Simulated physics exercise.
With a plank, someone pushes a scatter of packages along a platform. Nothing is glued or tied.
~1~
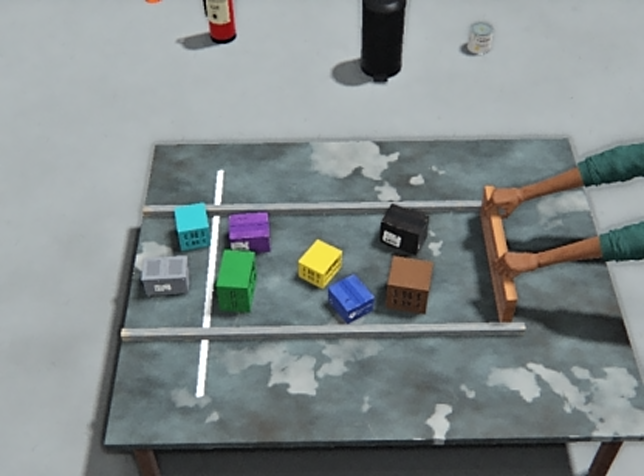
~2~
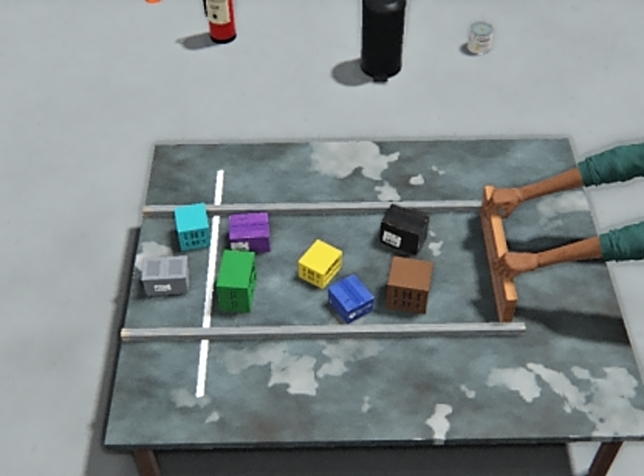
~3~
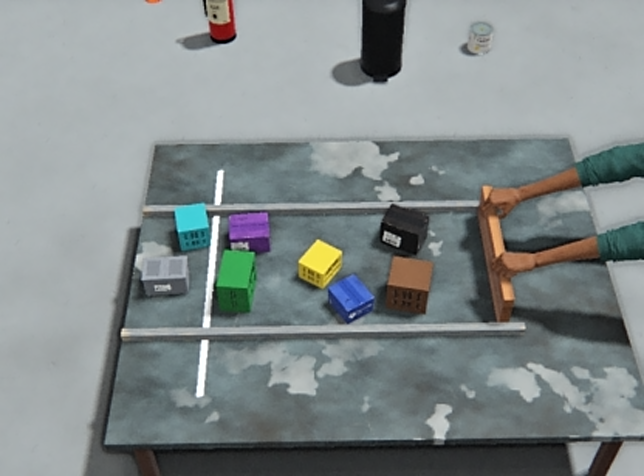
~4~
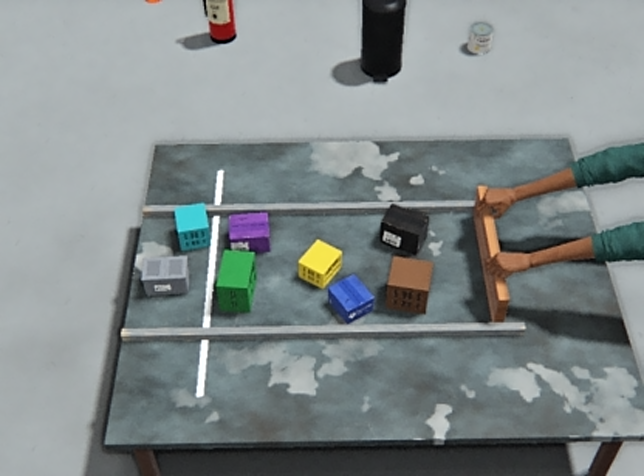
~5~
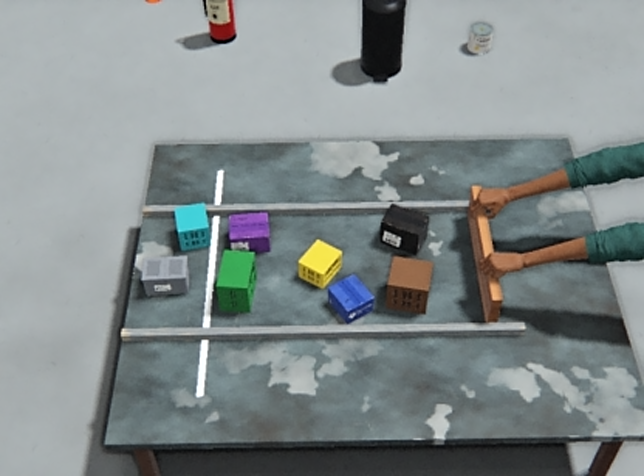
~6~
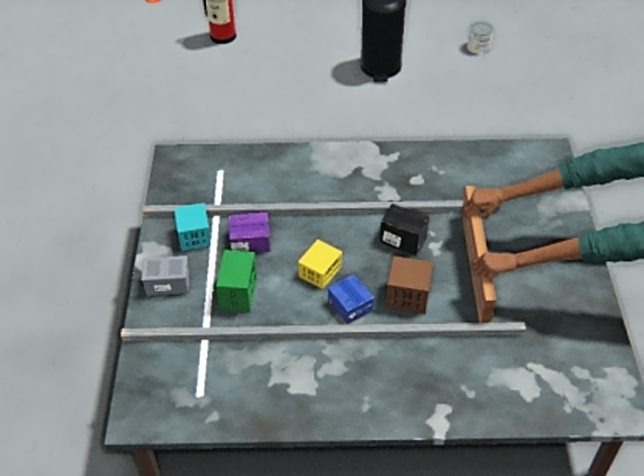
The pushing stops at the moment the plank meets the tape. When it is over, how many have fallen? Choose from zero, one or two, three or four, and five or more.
When it is over, three or four have fallen.
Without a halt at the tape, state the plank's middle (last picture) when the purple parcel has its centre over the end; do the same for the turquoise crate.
Roughly (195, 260); for the second one, roughly (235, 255).
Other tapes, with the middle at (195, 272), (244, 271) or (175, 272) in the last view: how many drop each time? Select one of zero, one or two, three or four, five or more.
Going through the places as listed, I'd say either three or four, then just one or two, then 5 or more.
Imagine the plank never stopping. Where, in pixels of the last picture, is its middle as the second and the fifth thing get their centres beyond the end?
At (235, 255) for the second, at (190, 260) for the fifth.
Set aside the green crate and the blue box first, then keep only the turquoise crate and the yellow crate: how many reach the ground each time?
2, then 2.
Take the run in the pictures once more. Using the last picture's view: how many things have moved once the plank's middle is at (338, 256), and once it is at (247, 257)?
The count is 4 at the first point and 8 at the second.
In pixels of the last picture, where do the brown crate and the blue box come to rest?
The brown crate stops around (187, 292); the blue box around (151, 301).
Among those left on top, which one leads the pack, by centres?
It's the purple parcel that is foremost.
Soon after, none off yet; grey tote at rest near (167, 276); turquoise crate at rest near (193, 227); green crate at rest near (237, 281).
By the end, the number that fall off is three or four; fallen, green crate, turquoise crate and grey tote.
